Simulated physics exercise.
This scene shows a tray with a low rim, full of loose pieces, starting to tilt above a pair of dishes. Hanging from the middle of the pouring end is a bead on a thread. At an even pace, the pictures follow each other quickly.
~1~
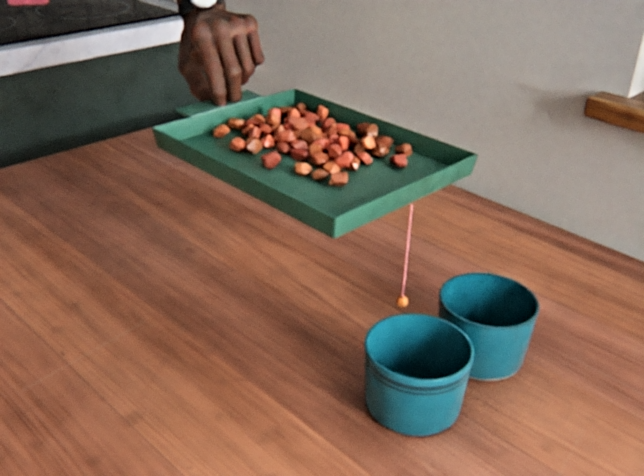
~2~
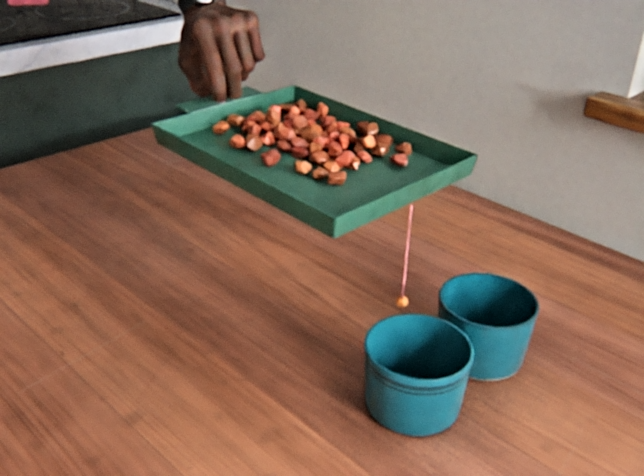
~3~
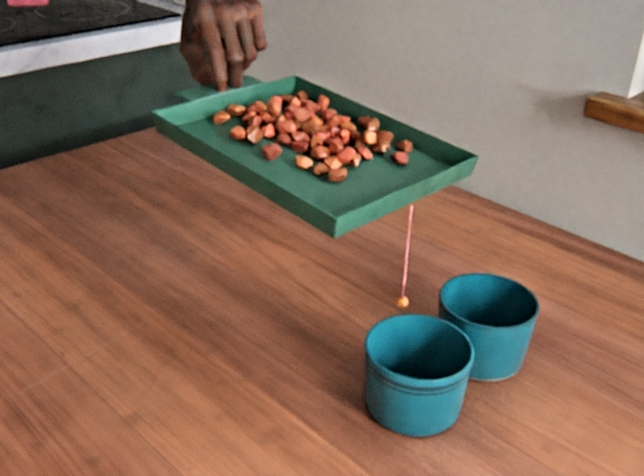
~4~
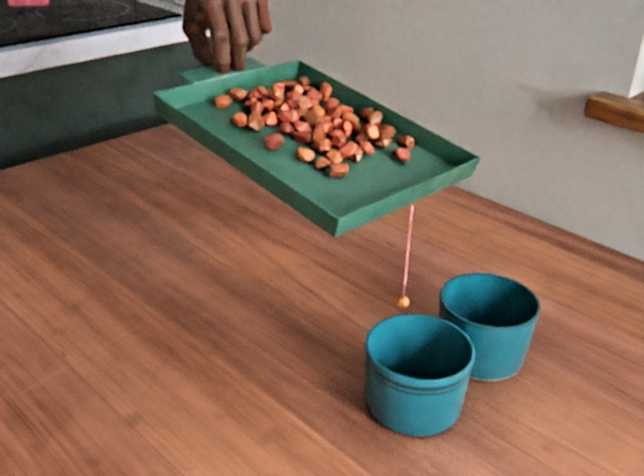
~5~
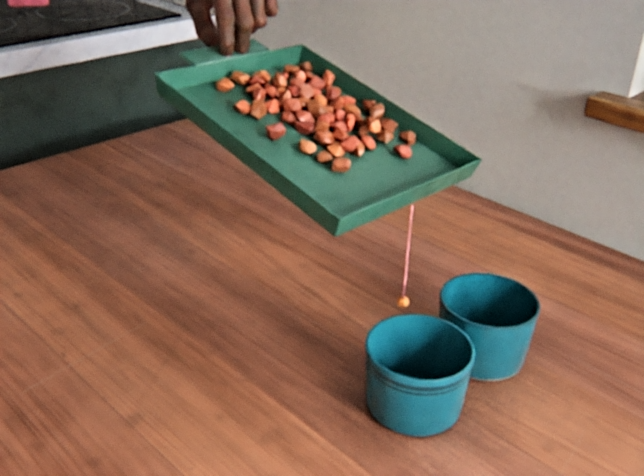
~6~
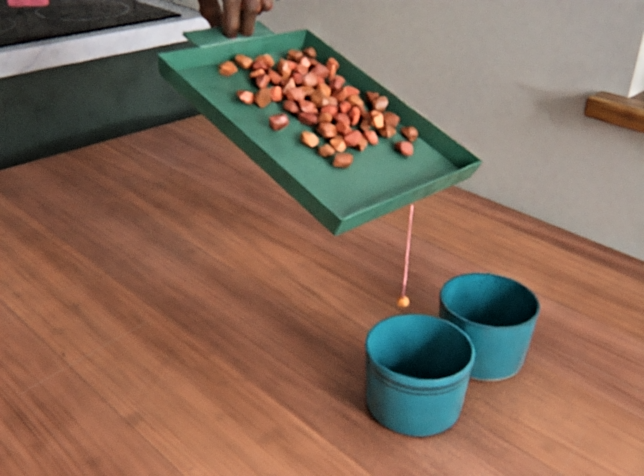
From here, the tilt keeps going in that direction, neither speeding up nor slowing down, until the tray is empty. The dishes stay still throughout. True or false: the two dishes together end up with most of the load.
True.
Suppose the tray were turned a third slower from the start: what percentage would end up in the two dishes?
Around 70 in every hundred.
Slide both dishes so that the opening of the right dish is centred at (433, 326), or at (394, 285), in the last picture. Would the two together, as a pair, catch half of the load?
First shift, a minority share; second shift, a minority share.
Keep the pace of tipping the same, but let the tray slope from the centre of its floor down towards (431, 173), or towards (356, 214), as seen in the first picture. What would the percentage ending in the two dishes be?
I'd say roughly 50 percent with the first slope, 30 percent with the other.
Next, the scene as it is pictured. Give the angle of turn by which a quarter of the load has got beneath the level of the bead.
Roughly 80 degrees of turn.
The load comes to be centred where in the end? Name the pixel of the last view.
Near pixel (467, 360).
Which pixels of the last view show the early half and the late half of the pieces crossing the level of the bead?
I'd put it at roughly (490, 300), and after that at roughly (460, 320).
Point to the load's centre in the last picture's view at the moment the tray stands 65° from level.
Around (443, 166).
Just after the last frame, tray tipped steeply; almost all on the tray; about a tenth in the air.
A moment on, tray tipped past a quarter turn; roughly a quarter on the tray; roughly a quarter in the left dish; roughly a third in the right dish; just a few outside both; roughly a quarter in the air.
Further on, tray tipped past a quarter turn; roughly a third in the left dish; roughly half in the right dish; about a tenth outside both.
When it is over, tray tipped past a quarter turn; roughly a third in the left dish; roughly half in the right dish; about a tenth outside both.
